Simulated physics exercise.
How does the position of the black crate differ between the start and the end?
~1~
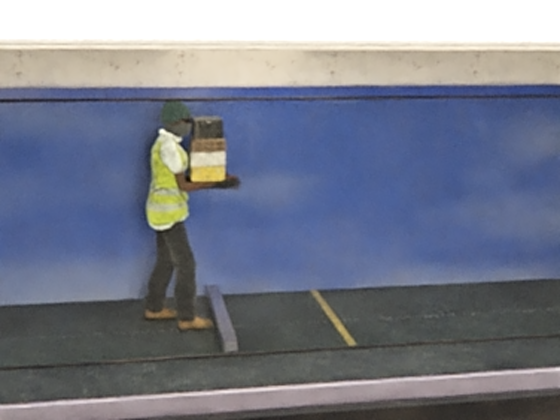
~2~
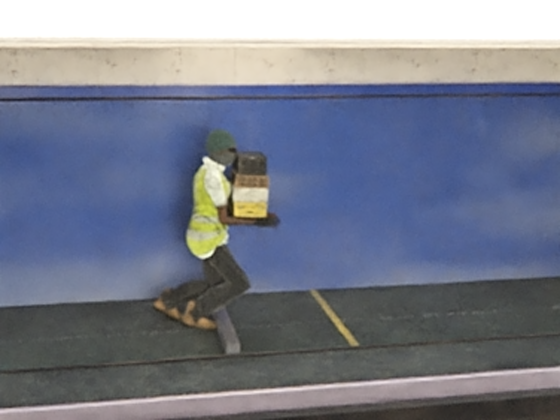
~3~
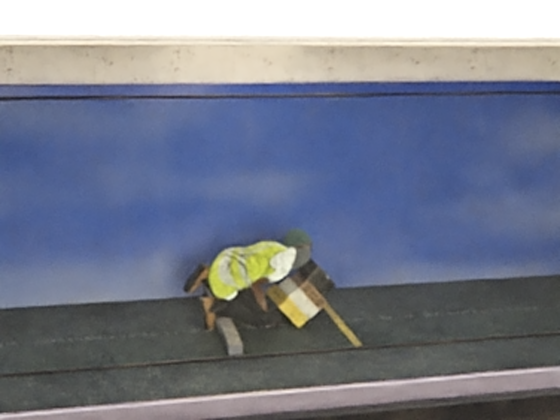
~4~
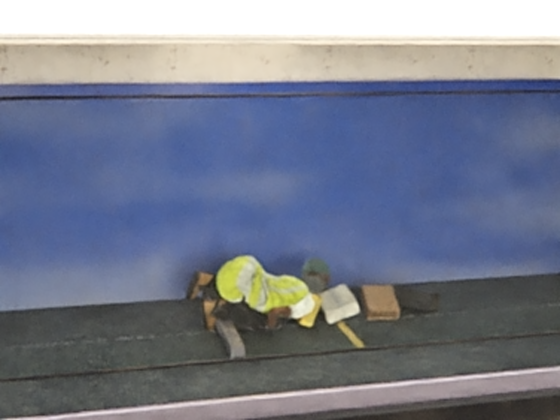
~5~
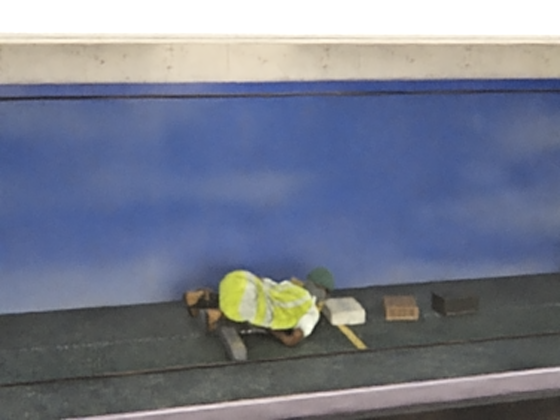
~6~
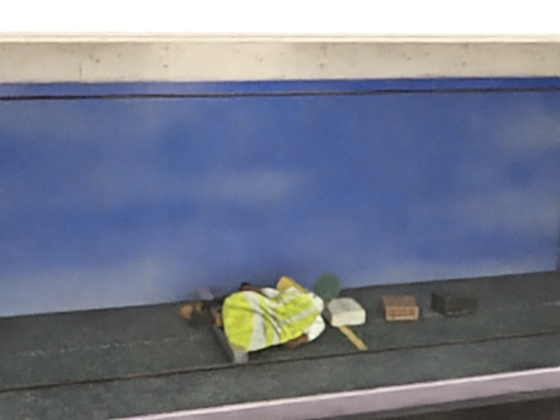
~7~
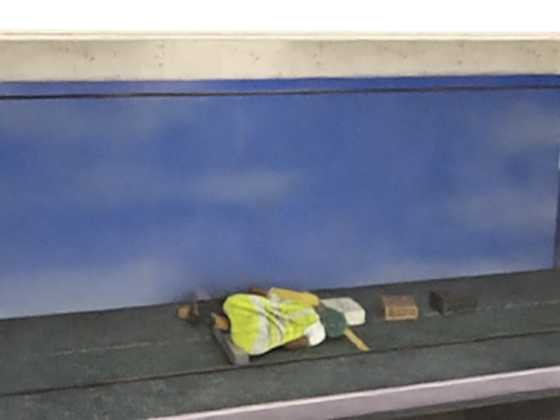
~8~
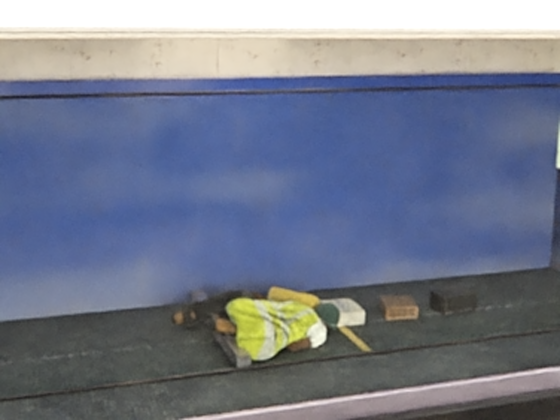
At the start the black crate is on top of the stack held in the person's arms. At the end it lies on the floor past the yellow line, farthest to the right of the boxes.
On a dark floor before a blue wall, a person in a yellow vest carrying stacked boxes pitches forward over a low rail and collapses, spilling them rightward. The white, brown and black boxes end across the yellow line, while the yellow one and the person's head stop short.
